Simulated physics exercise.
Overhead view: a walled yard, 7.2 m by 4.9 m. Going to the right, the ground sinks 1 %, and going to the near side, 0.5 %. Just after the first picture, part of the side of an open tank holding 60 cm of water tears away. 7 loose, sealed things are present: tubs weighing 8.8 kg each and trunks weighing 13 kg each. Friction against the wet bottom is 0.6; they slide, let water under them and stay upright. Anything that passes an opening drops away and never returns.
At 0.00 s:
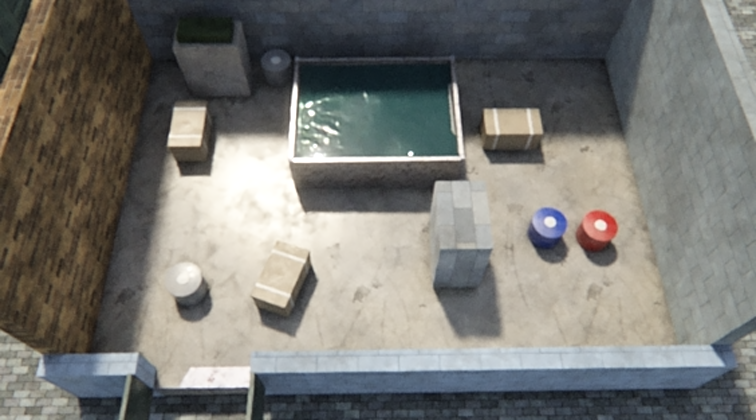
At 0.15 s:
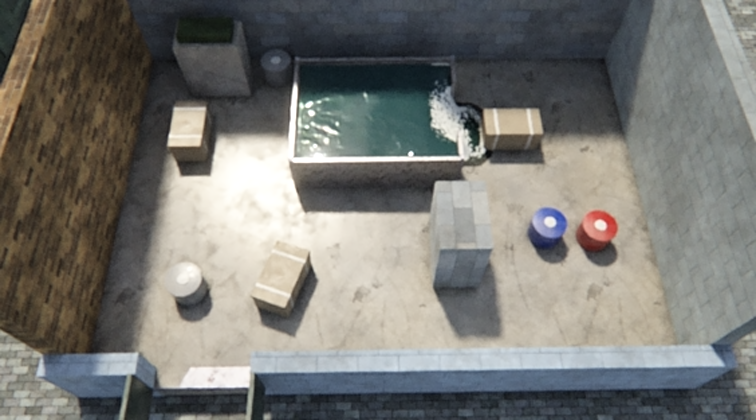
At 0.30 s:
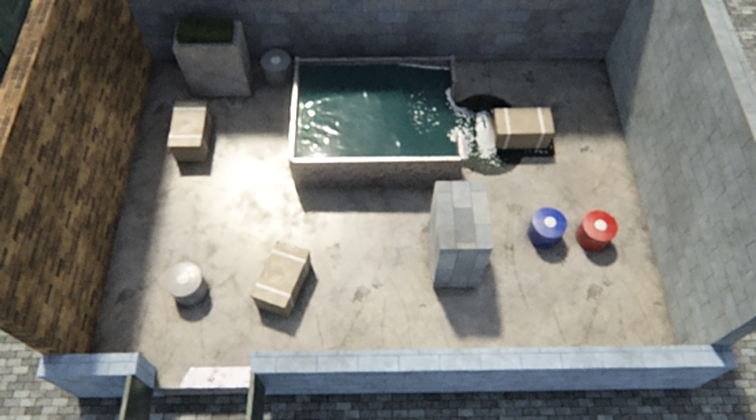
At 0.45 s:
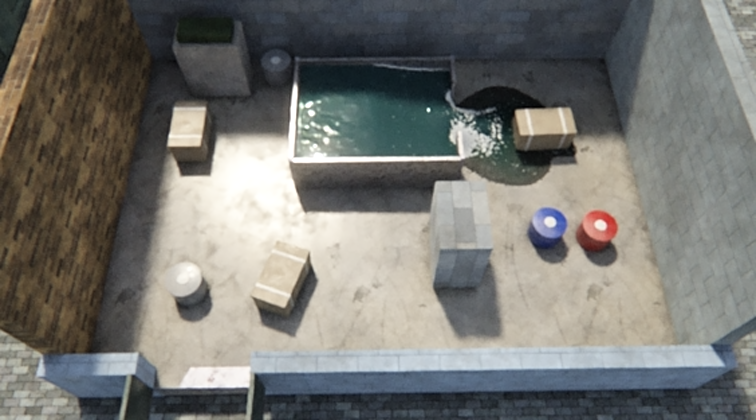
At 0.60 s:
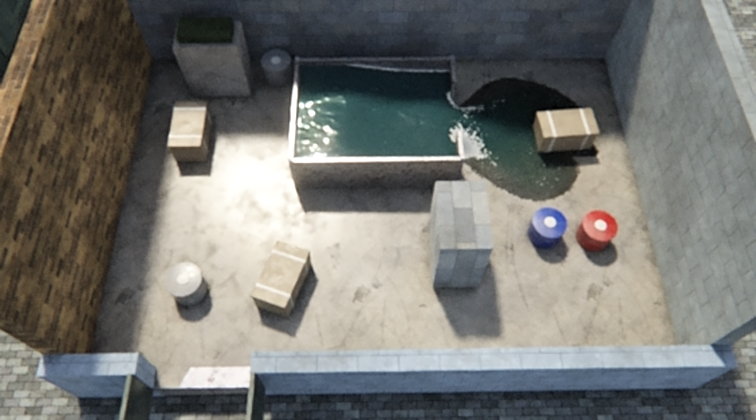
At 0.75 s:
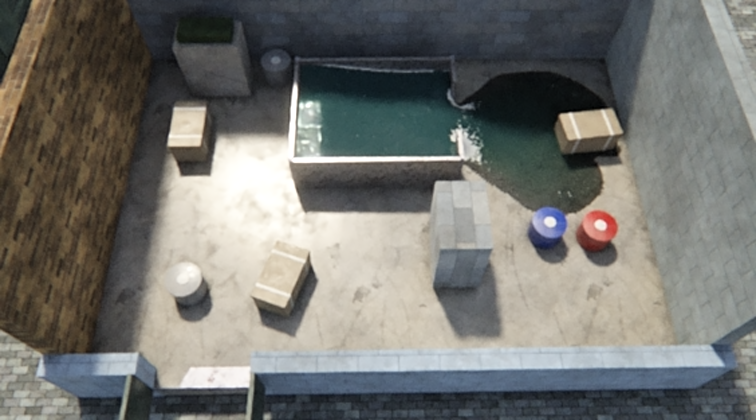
Water bursts through the right side of an open tank in a walled yard, foaming against the cardboard-coloured box beside it. The box slides right across the floor as a dark pool spreads behind and around it, widening toward the blue and red tubs, which stay in place.
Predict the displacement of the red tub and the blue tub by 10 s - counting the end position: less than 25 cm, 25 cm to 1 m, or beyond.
Red tub far from the start; blue tub somewhat off its start.
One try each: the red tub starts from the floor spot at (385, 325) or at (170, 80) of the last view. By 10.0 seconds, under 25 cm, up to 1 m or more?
I'd expect that it gets borne away first and remains where it was second.
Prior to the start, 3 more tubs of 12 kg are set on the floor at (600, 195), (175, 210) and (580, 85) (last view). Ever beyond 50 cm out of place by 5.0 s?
In the order listed: Across the line; behind the line; across the line.
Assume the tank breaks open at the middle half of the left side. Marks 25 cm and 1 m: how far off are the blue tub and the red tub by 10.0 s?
Log: Blue tub negligible displacement; red tub negligible displacement.
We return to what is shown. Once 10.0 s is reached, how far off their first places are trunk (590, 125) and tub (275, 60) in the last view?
Lab note - net shifts in order: 500 cm; 20 cm.
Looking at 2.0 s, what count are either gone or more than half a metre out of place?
By my tally, 1.
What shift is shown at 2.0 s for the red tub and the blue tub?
40 and 0 cm, roughly.
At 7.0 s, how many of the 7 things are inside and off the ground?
At that instant the tally stands at 2.
After 2.0 s the red tub is near (615, 249), 0.4 m from its start, aground; the blue tub is near (550, 222), 0.0 m from its start, aground; 0 of 7 are out; 1 afloat.
After 4.5 s the red tub is near (499, 291), 1.7 m from its start, afloat; the blue tub is near (541, 228), 0.2 m from its start, aground; 0 of 7 are out; 2 afloat.
After 7.0 s the red tub is near (311, 281), 3.8 m from its start, aground; the blue tub is near (532, 223), 0.2 m from its start, afloat; 0 of 7 are out; 2 afloat.
After 10.0 s the red tub is near (271, 219), 4.3 m from its start, aground; the blue tub is near (550, 175), 0.7 m from its start, afloat; 0 of 7 are out; 3 afloat.
